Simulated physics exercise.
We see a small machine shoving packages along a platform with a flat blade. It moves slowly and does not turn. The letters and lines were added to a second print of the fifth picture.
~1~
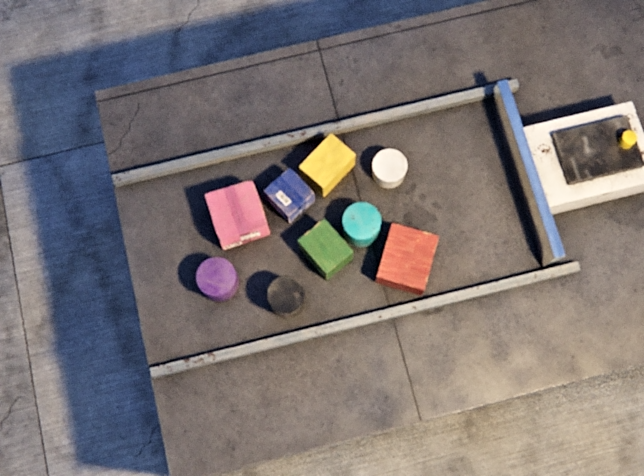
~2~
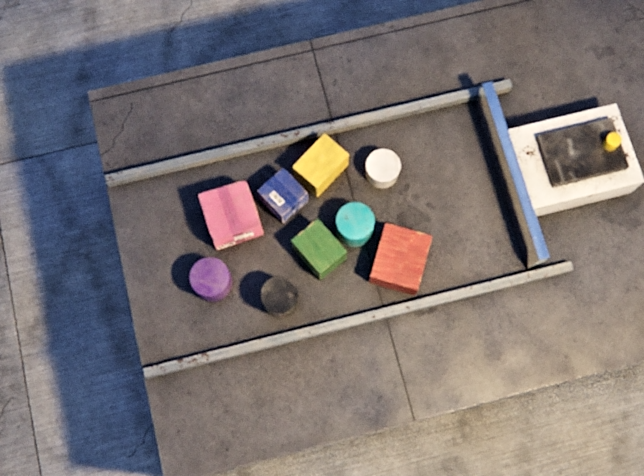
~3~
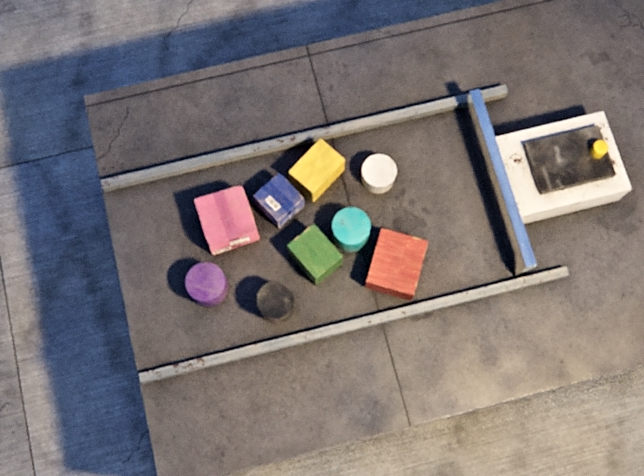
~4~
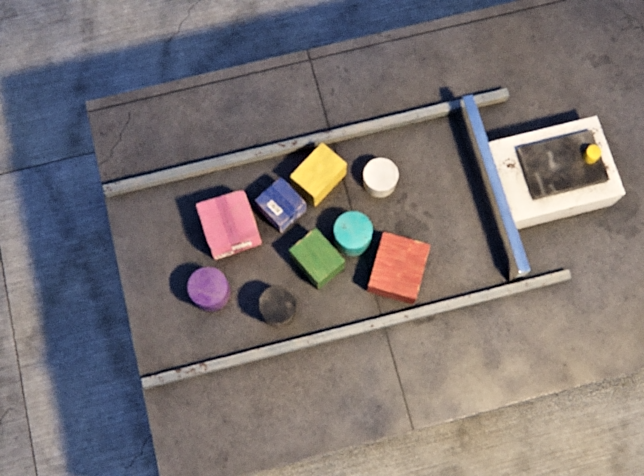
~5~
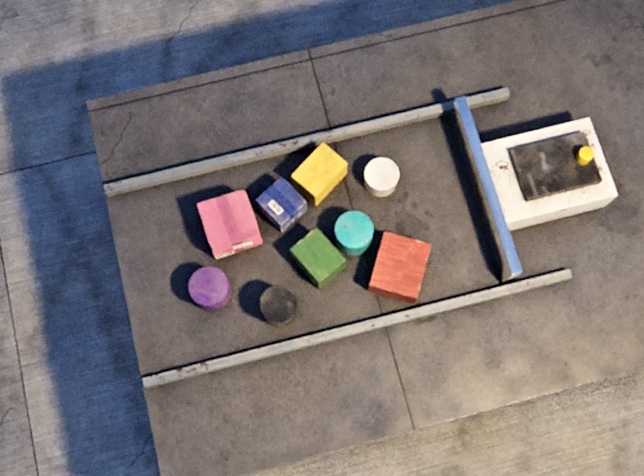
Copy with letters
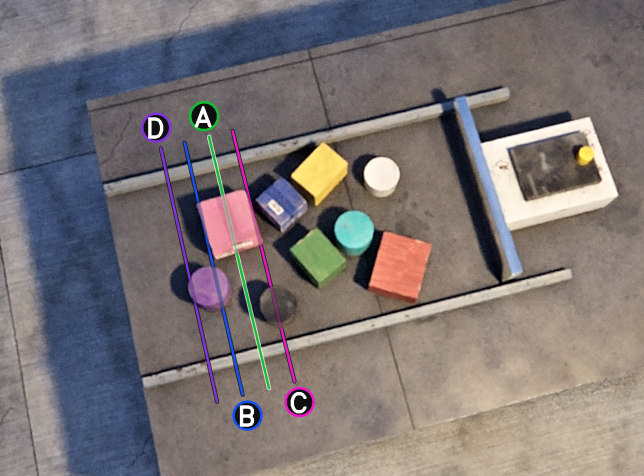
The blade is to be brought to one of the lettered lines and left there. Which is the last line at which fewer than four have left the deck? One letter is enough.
The farthest such stop is D.
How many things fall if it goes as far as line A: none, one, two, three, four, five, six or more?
By then, none.
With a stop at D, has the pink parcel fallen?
By then, yes.
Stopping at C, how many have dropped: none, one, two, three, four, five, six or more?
In all, none.
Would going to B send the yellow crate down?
No.
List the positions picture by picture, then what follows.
The first picture shows black pail (287, 298); turquoise canister (361, 225); robot (592, 151).
The second picture shows robot (577, 153); white pail (383, 169).
The third picture shows robot (564, 161); green crate (315, 254).
The fourth picture shows robot (557, 166); purple canister (210, 290).
The fifth picture shows robot (550, 167); black pail (279, 307); turquoise canister (354, 234); red crate (399, 268).
On the marked copy, A at (238, 258); B at (213, 264); C at (262, 251); D at (188, 270).
With D. Early on, robot (444, 194); red crate (367, 282); white pail (349, 192).
Further on, robot (336, 220); purple canister (177, 307); pink parcel (172, 247).
At the end, robot (250, 242); pink parcel over the edge; purple canister over the edge; three fallen.
As for the rest, A is within the limit but short; B is within the limit but short; C is within the limit but short.
